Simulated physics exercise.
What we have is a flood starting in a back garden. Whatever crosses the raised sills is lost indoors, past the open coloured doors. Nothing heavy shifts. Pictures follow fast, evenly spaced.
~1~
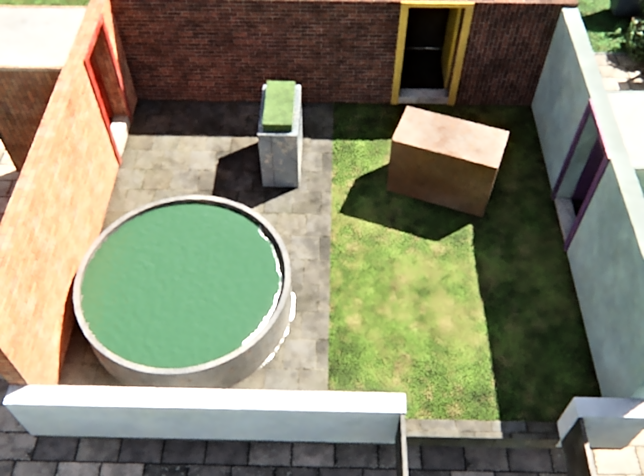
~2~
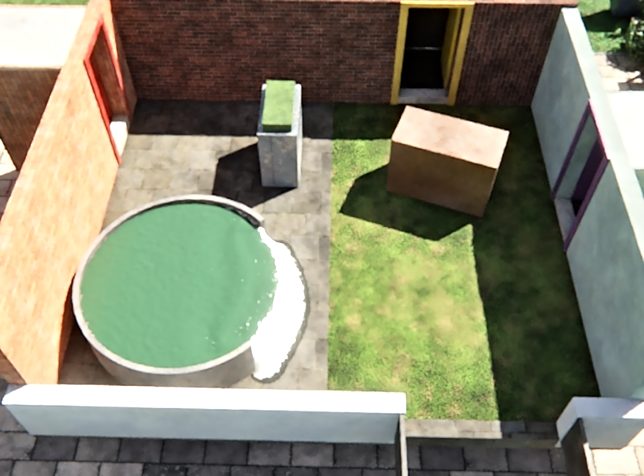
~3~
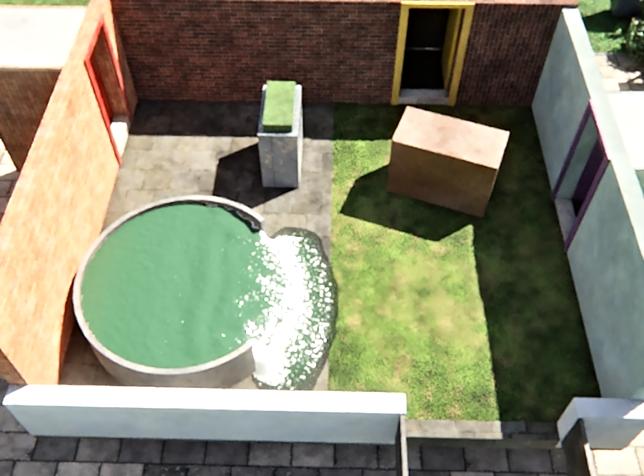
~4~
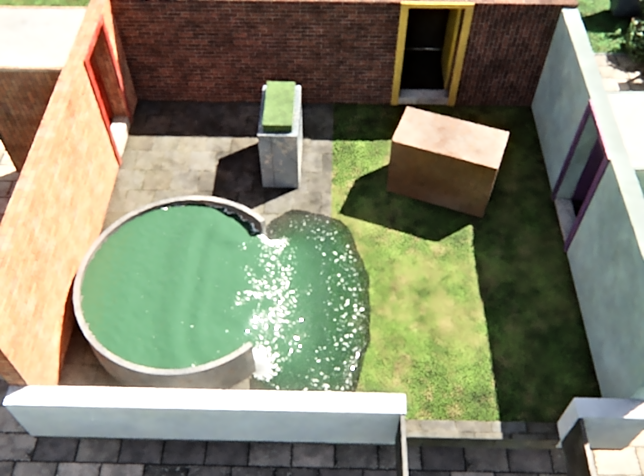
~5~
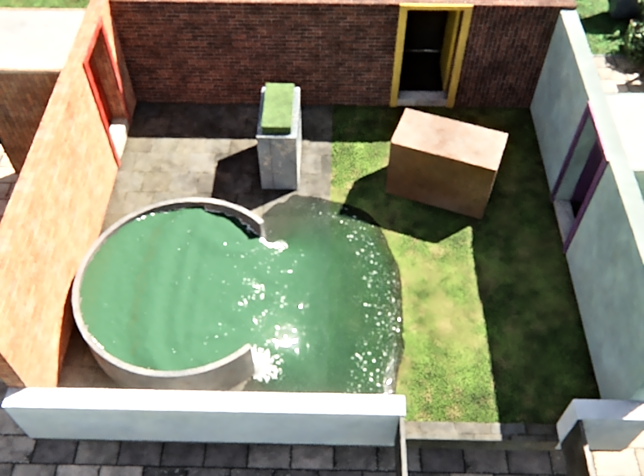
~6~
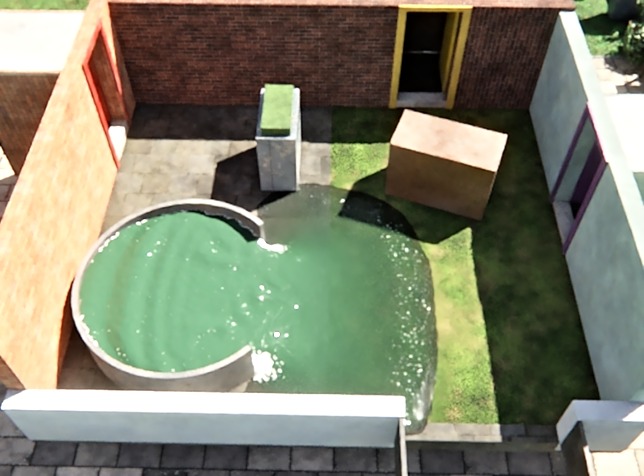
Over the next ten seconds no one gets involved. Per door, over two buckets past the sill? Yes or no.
Purple door yes, yellow door no, red door no.
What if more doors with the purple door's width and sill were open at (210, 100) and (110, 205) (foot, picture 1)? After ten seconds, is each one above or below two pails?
Results, in sequence: Doesn't reach it and doesn't reach it.
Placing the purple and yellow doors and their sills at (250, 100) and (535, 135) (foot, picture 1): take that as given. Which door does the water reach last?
The red door is last.
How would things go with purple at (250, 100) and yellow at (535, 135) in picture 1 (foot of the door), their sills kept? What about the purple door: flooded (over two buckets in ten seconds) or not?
In that case the purple remains below the limit.
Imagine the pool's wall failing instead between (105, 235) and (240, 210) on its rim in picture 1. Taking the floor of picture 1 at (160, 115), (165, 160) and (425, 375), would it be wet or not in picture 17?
Sequence of results: Reached by the flood, reached by the flood, missed by the flood.
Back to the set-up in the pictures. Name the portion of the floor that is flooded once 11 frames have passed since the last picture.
My guess is around 50 in a hundred.
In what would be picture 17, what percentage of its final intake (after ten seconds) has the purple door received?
About 0 per cent.
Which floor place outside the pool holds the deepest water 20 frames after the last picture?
Point to roughly (551, 337).
A moment on, water covers 40 % of the floor; the purple door not reached, the yellow door not reached, the red door not reached.
Next, water covers 50 % of the floor; the purple door not reached, the yellow door not reached, the red door not reached.
Then, water covers 60 % of the floor; the purple door over two buckets in, the yellow door not reached, the red door not reached.
Later, water covers 80 % of the floor; the purple door far over two buckets in, the yellow door wet at the sill, nothing in, the red door not reached.
In the end, water covers 100 % of the floor; the purple door far over two buckets in, the yellow door wet at the sill, nothing in, the red door wet at the sill, nothing in.
